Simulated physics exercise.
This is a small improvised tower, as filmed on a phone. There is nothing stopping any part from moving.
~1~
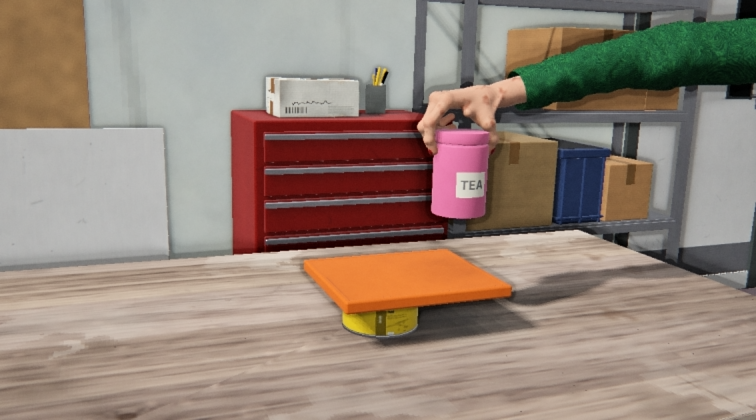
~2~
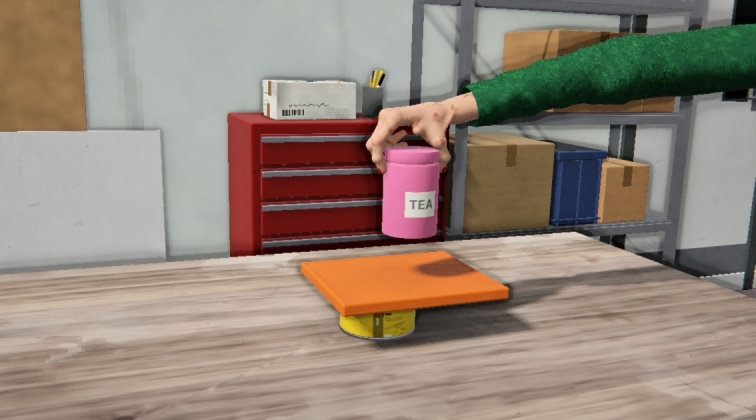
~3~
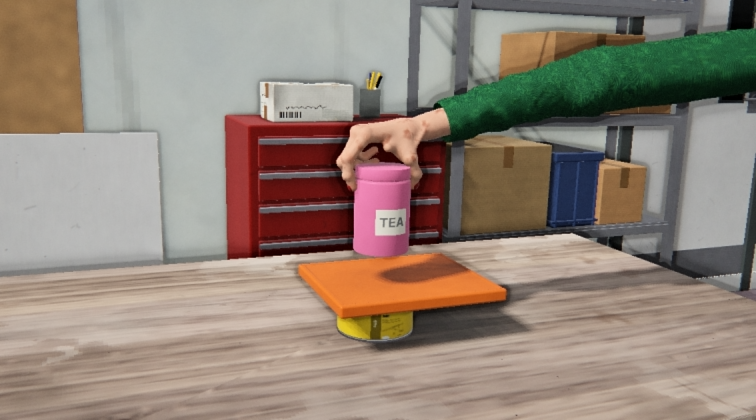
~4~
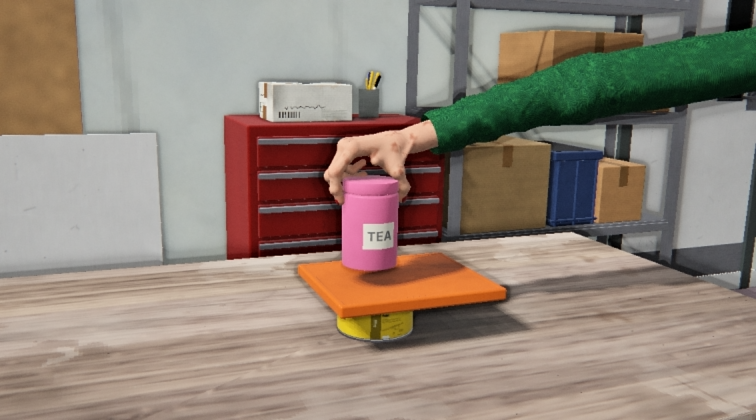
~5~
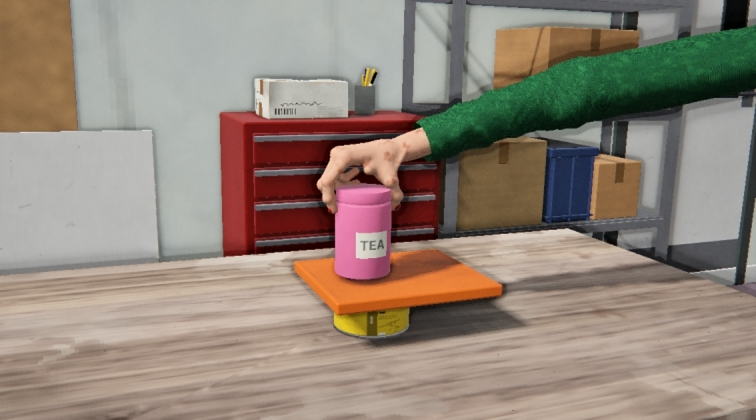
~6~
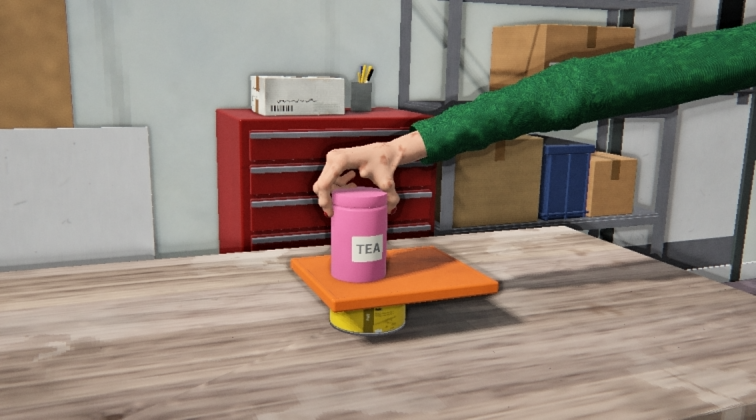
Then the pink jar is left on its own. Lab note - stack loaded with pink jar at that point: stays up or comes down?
Observed: Stays up.
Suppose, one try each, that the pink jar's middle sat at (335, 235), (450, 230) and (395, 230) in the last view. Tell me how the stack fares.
First time it stays put, second time it falls over, third time it stays put.
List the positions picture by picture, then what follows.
Coming down; pink jar (460, 172); orange lid (403, 277), in the first picture.
Coming down; pink jar (411, 191); orange lid (400, 280), in the second picture.
Coming down; pink jar (382, 209); orange lid (398, 282), in the third picture.
Coming down; pink jar (370, 222); orange lid (398, 281), in the fourth picture.
Coming down; pink jar (363, 231); orange lid (394, 278), in the fifth picture.
Set down, still held; pink jar (359, 234); orange lid (390, 275), in the sixth picture.
Then, 0.20 s past the last view, nothing moves.
Then, 0.40 s past the last view, pink jar resting near (359, 234).
Finally, all 3 still in place. Final places as the last picture's camera would see them, pink jar near (359, 234). The stack keeps its balance.
